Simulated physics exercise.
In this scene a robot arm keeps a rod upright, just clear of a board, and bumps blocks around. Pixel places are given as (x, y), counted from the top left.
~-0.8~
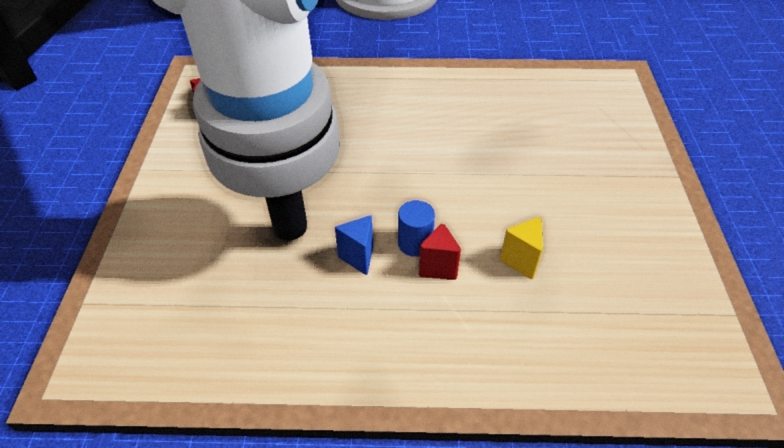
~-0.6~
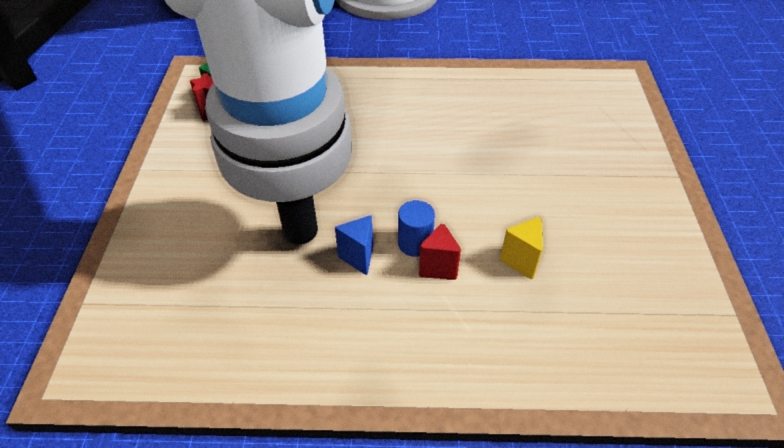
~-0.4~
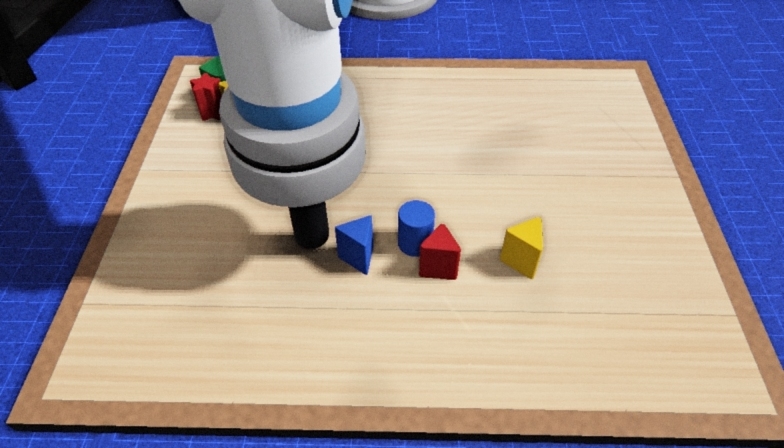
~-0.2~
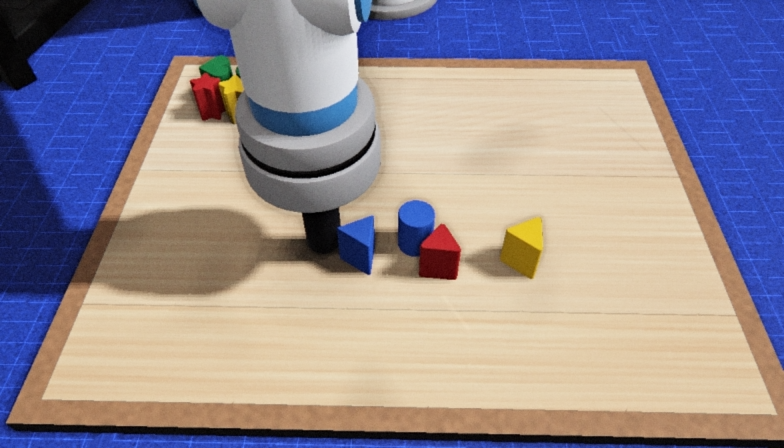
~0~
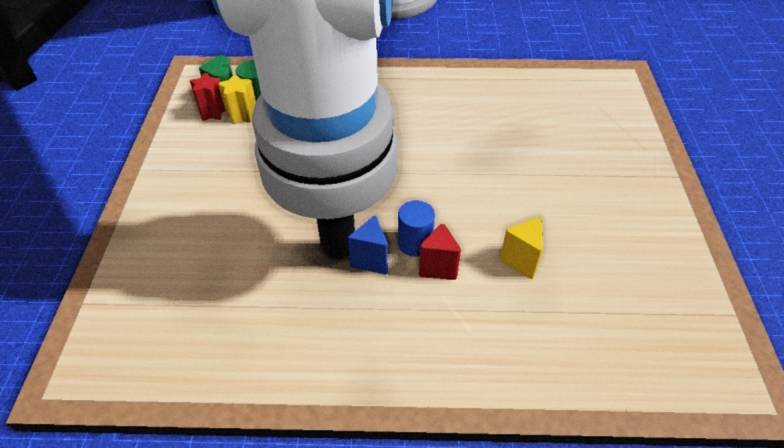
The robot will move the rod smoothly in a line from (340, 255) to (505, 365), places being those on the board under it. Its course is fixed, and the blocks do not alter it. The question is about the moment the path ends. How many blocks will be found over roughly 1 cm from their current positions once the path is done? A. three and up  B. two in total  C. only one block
I choose C.
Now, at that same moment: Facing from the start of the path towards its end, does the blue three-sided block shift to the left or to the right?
Moves left.
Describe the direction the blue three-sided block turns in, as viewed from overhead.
From overhead, anticlockwise.
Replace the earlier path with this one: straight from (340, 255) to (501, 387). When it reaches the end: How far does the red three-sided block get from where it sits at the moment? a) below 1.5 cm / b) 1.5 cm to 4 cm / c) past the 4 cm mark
Answer: A.
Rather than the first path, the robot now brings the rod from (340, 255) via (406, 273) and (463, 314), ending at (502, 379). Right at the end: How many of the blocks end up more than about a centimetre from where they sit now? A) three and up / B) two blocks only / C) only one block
B: Two blocks only.
The first path, step by step. One third of the way, rod at (389, 282); blue three-sided block at (411, 241), turned 85° anticlockwise.
Two thirds of the way, rod at (445, 318); blue three-sided block at (412, 241), turned 90° anticlockwise.
At the end, rod at (507, 358); blue three-sided block at (412, 241), turned 90° anticlockwise; red three-sided block still.
